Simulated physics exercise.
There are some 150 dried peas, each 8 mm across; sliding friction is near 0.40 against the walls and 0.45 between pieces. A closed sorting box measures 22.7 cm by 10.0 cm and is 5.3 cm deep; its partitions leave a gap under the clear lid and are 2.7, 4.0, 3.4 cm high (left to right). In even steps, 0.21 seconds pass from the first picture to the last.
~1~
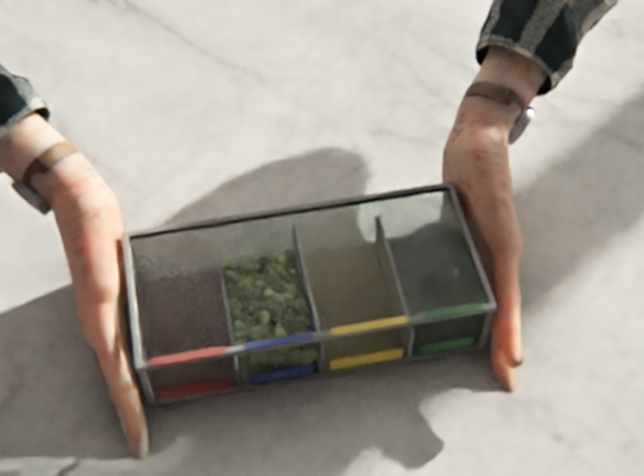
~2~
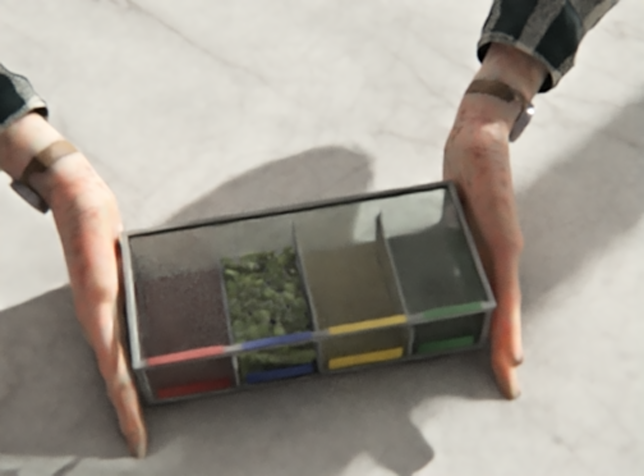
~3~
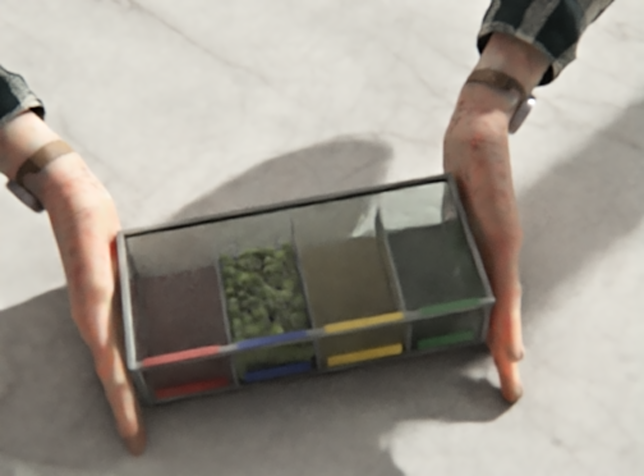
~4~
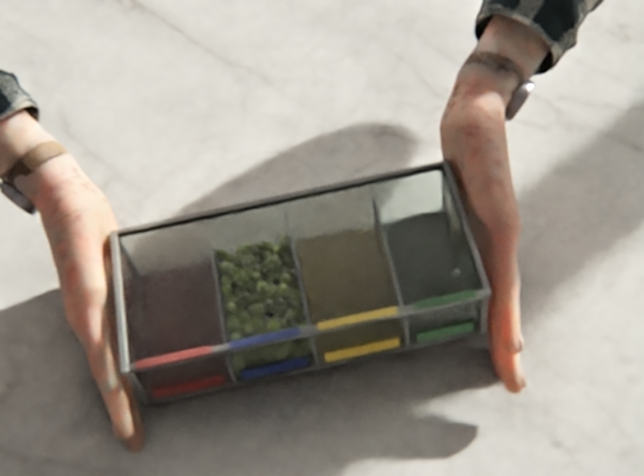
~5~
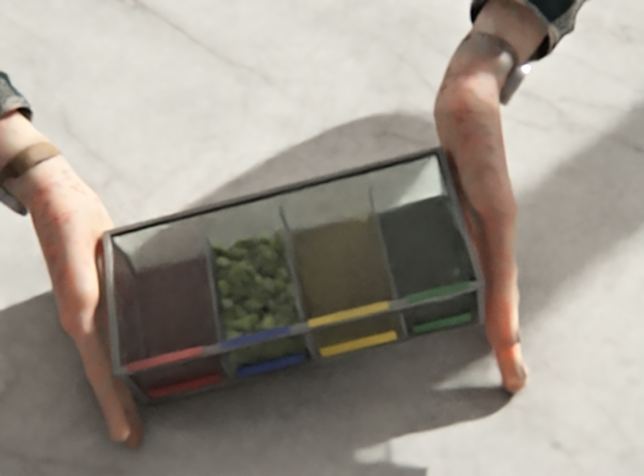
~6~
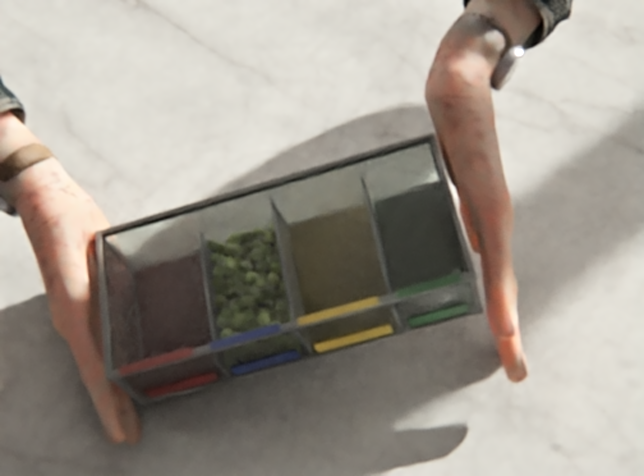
At the start, two hands hold a clear-lidded box with four compartments marked red, blue, yellow and green, small green pieces filling the blue one. The hands gradually tilt it, the right end rising and the left end sinking slightly, while the green pieces stay in their compartment.
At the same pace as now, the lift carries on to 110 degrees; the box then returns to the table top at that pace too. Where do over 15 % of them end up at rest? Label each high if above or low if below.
Red: High; blue: Low; green: Low; yellow: Low.
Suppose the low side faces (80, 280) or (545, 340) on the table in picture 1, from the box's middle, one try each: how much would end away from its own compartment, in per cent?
95 and 25 %.
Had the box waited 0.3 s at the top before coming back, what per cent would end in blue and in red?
You'd end up with blue at 5 per cent and red at 95 per cent.
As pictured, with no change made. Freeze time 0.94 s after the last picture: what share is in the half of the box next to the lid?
I'd say around 80 percent of the pieces.
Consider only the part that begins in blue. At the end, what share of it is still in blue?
About 0 per cent.
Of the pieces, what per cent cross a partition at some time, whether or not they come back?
Estimate: Some 95 per cent.
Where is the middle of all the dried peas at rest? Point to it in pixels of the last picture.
Est. centre at rest: (175, 351) px.
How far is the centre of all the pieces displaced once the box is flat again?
Roughly 6.5 cm.
Then, 0.94 s after the last picture, tilt 110 degrees; red 65 %, blue 35 %.
Then, 1.56 s after the last picture, tilt 50 degrees; red 95 %, blue 5 %.
Then, 2.23 s after the last picture, tilt 0 degrees; red 95 %, blue 5 %.
In the end, red 95 %, blue 5 %, green 0 %, yellow 0 %.
